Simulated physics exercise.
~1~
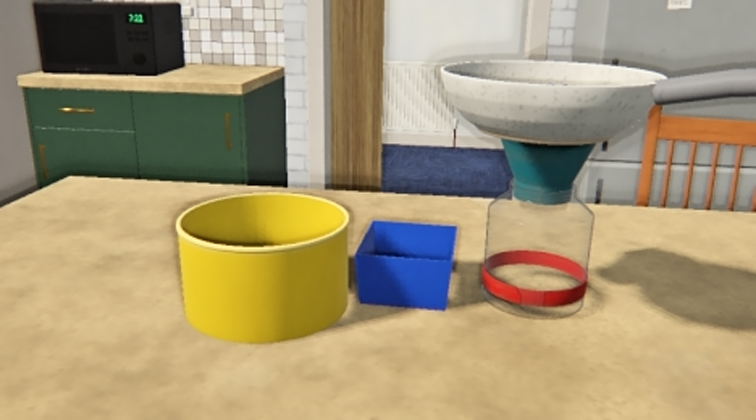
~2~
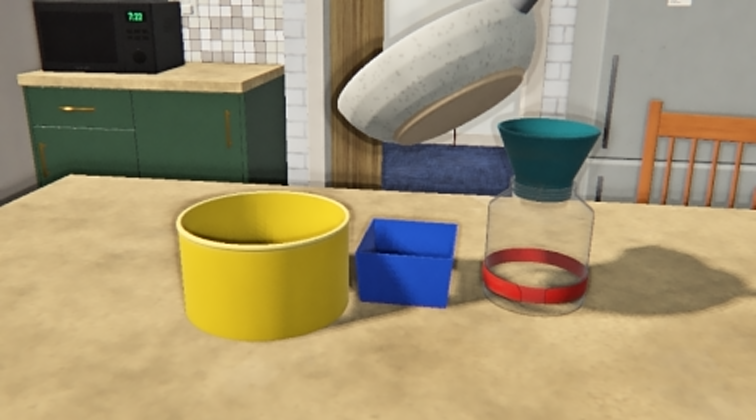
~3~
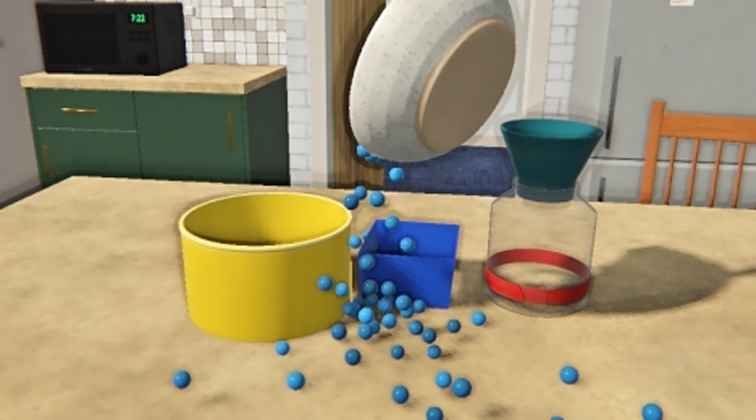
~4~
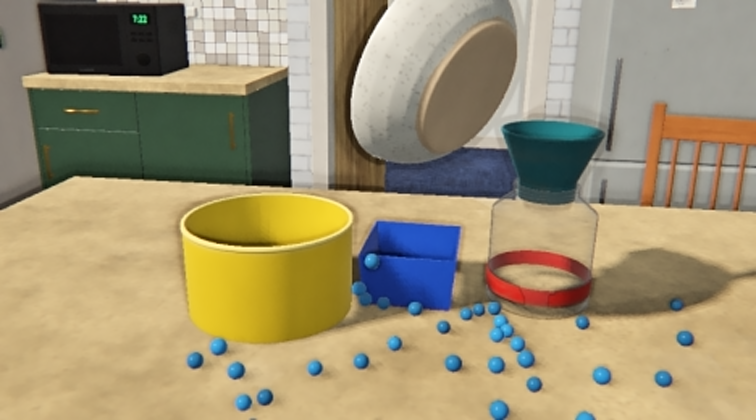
Speckled bowl moving left from above a funnel-topped jar, tipping and spilling blue balls around a blue tin and across the table.
